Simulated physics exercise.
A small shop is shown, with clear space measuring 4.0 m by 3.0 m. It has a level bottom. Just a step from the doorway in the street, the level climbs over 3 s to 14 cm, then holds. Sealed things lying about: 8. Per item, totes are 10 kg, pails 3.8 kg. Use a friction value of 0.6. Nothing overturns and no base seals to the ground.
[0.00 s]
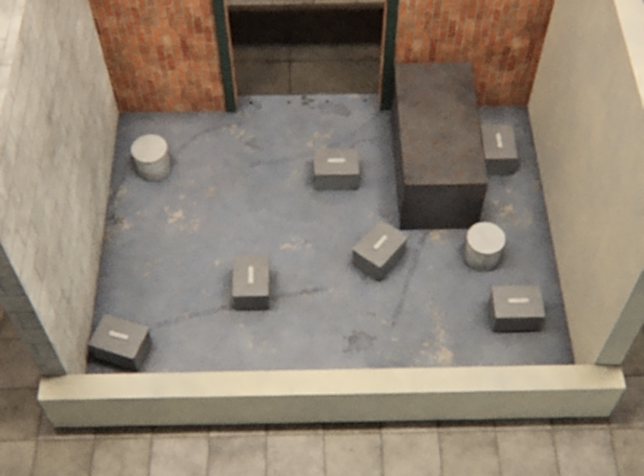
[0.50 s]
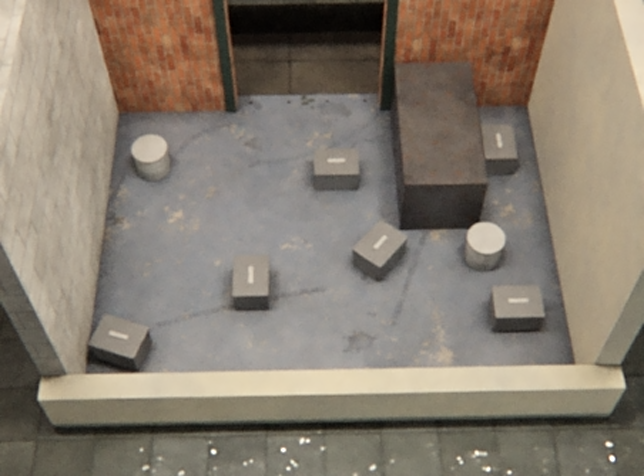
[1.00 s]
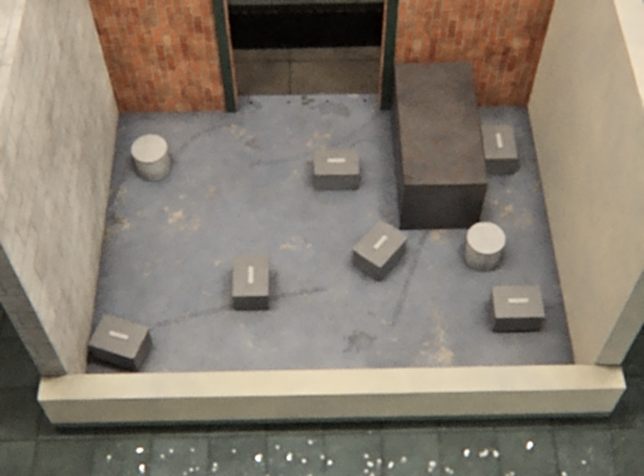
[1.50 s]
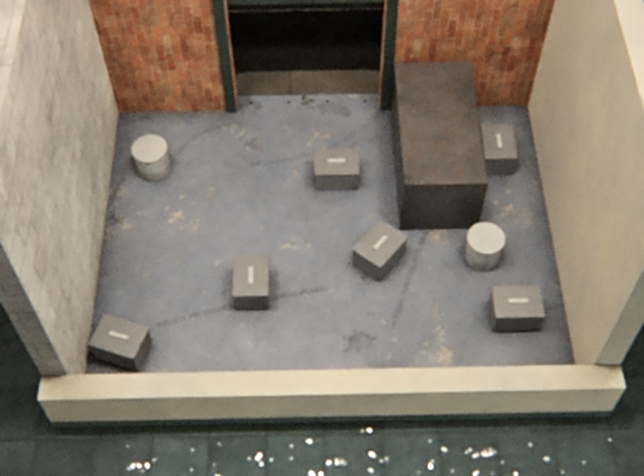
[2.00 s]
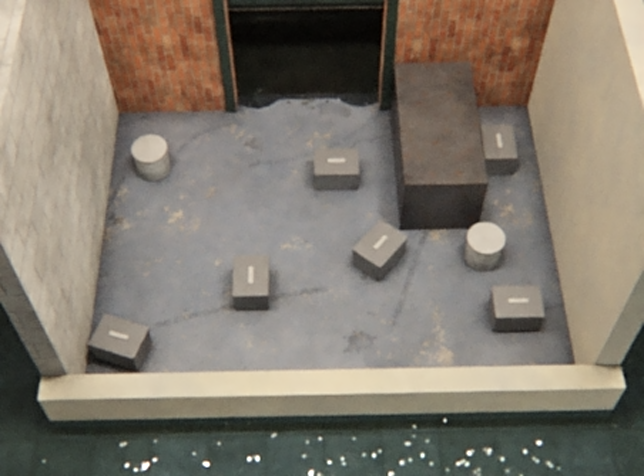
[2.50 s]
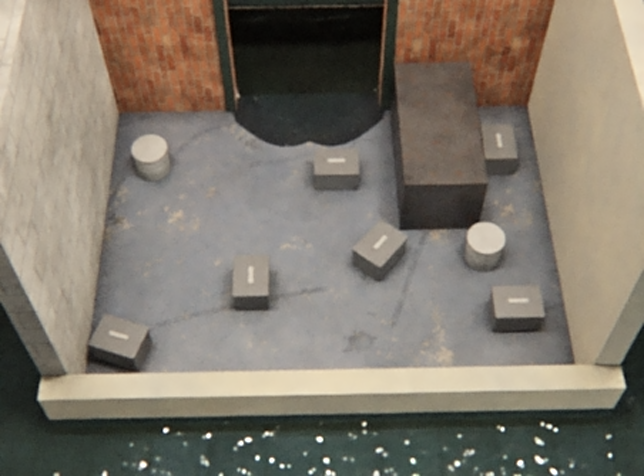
At first, grey totes, two pale cylinders and a large dark block sit on the dry floor of a small shop, with bare paving outside. Dark water then covers the street, bright specks glinting in front, and finally spreads a short way through the back doorway while the objects stay still.
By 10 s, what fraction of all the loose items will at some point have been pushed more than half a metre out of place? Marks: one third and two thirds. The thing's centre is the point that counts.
It looks set to land in the middle band, a third to two thirds.
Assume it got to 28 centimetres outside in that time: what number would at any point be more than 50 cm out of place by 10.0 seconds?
The count would be 7.
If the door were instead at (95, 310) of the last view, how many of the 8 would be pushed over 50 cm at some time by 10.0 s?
Then the count would be 2.
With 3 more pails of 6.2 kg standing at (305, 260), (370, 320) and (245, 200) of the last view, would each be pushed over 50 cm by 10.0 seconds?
One by one, in that order: Above it, below it, above it.
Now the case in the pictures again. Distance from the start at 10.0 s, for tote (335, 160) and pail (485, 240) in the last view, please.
200 cm, 10 cm.
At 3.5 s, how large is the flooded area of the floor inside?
2.0 m2.
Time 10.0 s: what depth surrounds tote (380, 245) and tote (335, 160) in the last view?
I'd estimate 6 cm for the first and 6 cm for the second.
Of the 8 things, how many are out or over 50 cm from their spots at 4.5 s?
0 of them.
After 3.5 s 0 of 8 are over 50 cm from their spots; 0 afloat.
After 4.5 s 0 of 8 are over 50 cm from their spots; 0 afloat.
After 7.0 s 1 of 8 are over 50 cm from their spots; 1 afloat.
After 10.0 s 3 of 8 are over 50 cm from their spots, and 3 have been at some point; 3 afloat.
